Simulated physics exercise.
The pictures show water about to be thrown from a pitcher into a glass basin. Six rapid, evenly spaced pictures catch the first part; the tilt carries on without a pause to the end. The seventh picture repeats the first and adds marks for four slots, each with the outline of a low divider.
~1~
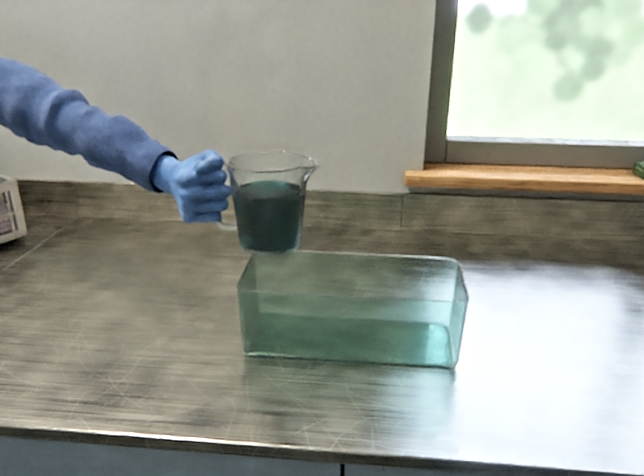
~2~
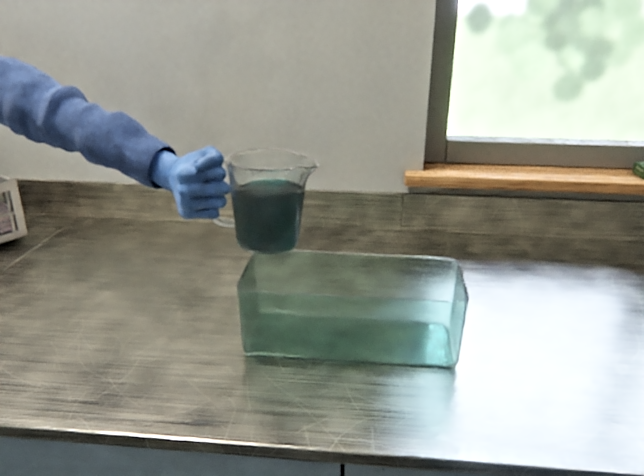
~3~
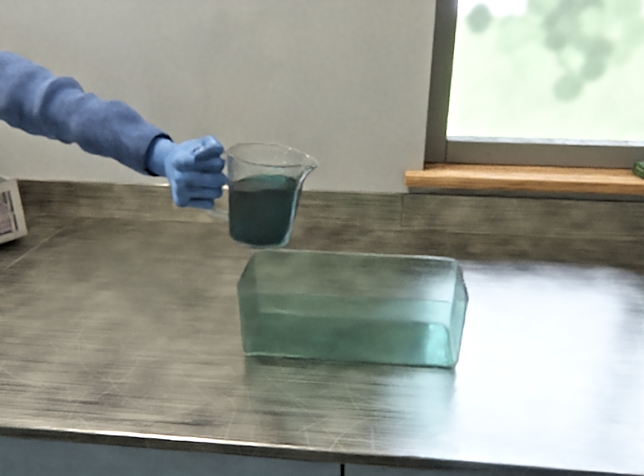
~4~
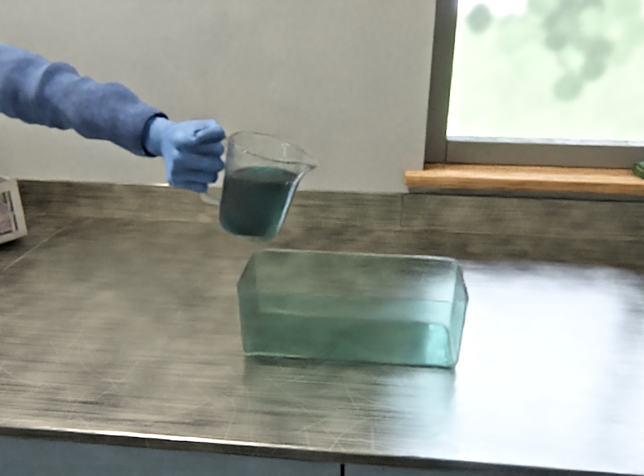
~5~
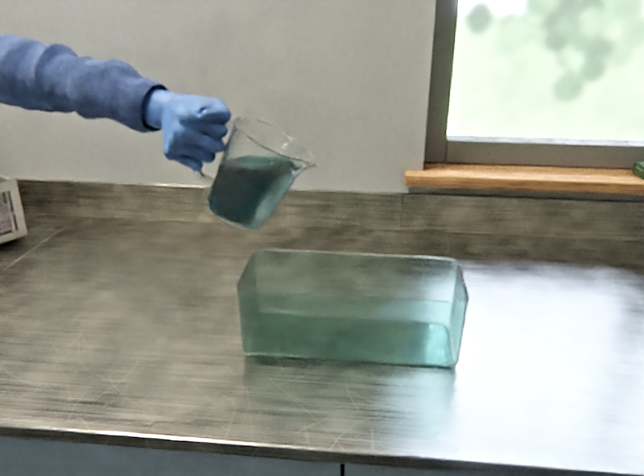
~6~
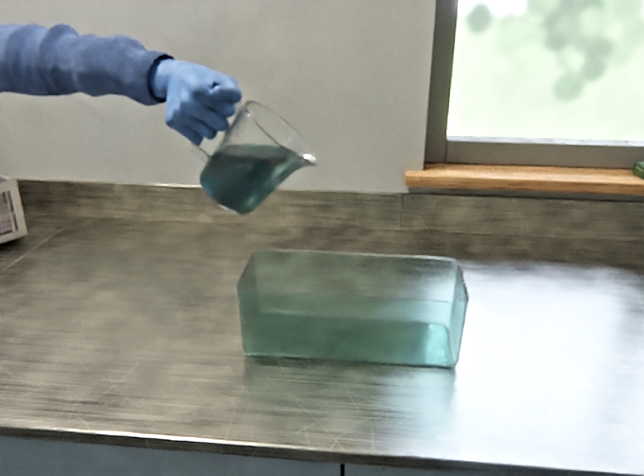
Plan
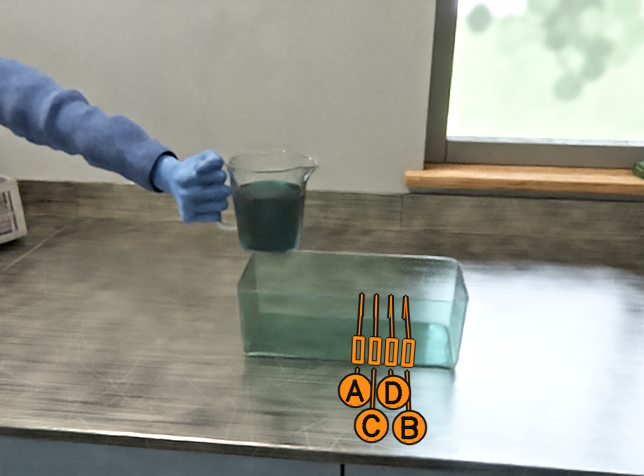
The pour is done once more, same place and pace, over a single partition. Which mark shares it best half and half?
The best slot is D.
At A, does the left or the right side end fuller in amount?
More ends on the right.
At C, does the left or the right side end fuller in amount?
The right one.
In orange, A at (357, 368); B at (407, 371); C at (373, 369); D at (390, 370).
If A is chosen, about 9 % ends left of the wall and 88 % right of it; 4 % is lost outside.
If B is chosen, about 84 % ends left of the wall and 10 % right of it; 5 % is lost outside.
If C is chosen, about 19 % ends left of the wall and 79 % right of it.
If D is chosen, about 53 % ends left of the wall and 43 % right of it; 4 % is lost outside.
